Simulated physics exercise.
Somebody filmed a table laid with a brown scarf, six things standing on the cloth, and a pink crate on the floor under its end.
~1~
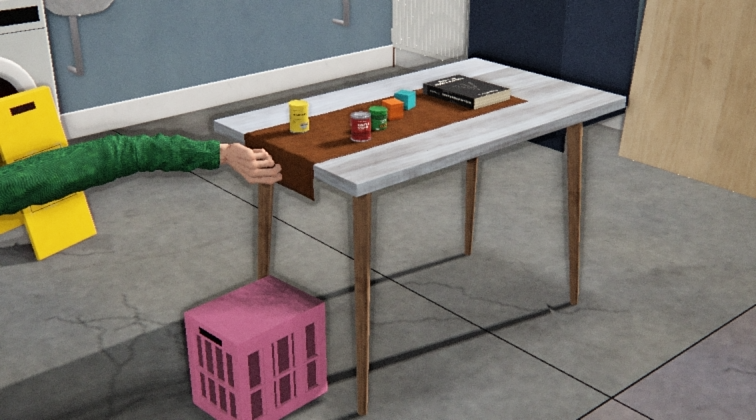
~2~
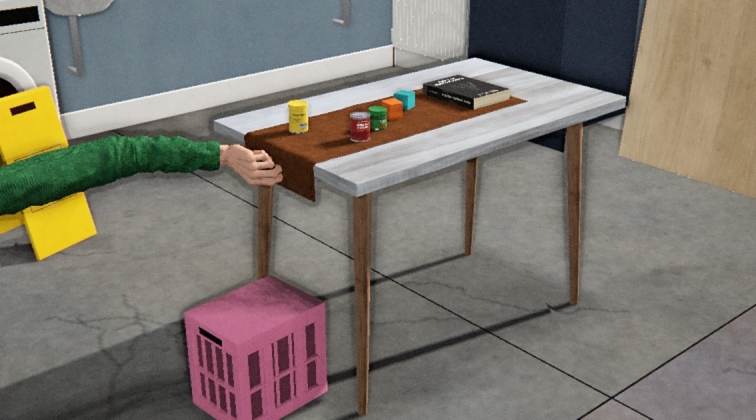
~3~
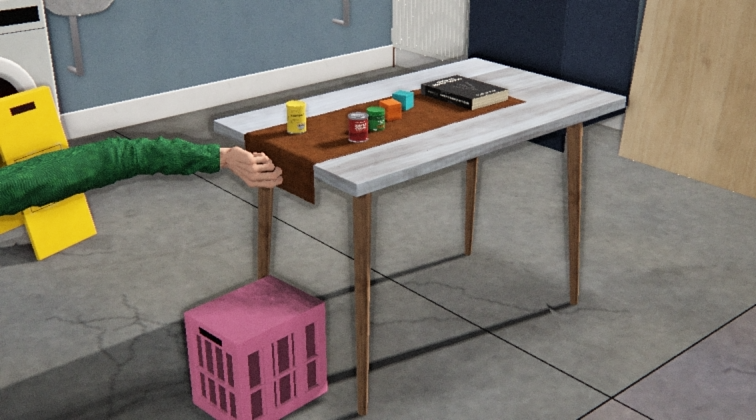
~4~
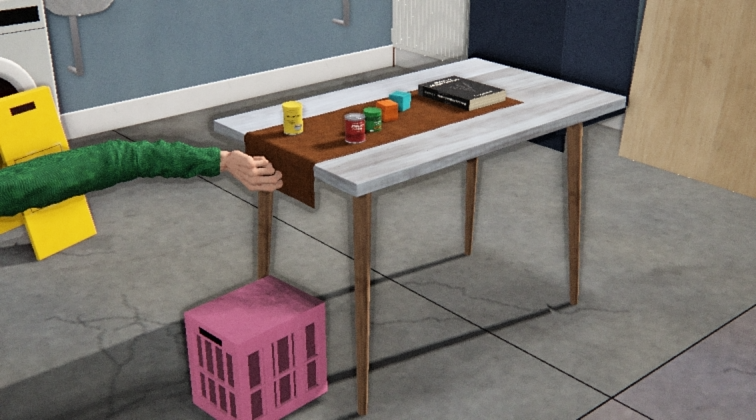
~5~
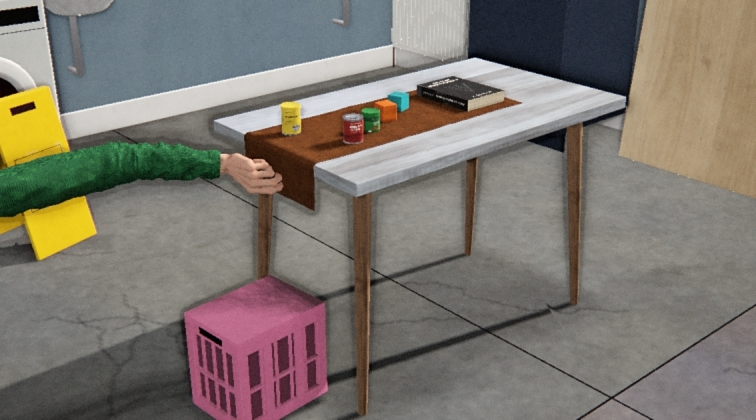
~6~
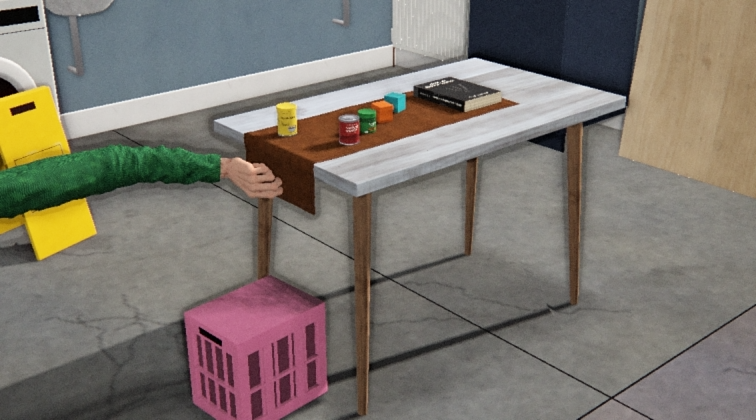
A hand in a green sleeve slowly drew a brown cloth a little way left over the table's end, and the cans, small cubes and black book on it shifted along, above a pink crate.
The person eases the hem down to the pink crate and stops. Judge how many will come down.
Gone: Three.
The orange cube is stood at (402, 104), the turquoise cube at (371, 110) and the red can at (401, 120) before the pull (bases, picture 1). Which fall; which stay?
The orange cube will stay where it is, the turquoise cube will stay where it is, and the red can will stay where it is.
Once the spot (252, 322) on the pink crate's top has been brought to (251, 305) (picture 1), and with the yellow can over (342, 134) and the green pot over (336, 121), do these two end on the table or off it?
The yellow can falls, the green pot goes over.
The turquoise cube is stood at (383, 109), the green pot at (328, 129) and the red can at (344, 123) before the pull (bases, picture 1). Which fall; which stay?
Outcome: The turquoise cube is still in place, the green pot is gone, the red can is gone.
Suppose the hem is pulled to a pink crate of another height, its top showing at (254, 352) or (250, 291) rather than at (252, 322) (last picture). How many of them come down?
The count: 4 and 2.
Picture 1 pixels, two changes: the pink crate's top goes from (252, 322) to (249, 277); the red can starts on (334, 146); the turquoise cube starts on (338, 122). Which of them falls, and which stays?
Observed: Red can departs; turquoise cube remains seated.
Soon after, hem near (281, 254); yellow can gone.
Then, hem on the crate; yellow can, red can and green pot gone.
At rest, hem on the crate; yellow can, red can and green pot gone. It carries off three.
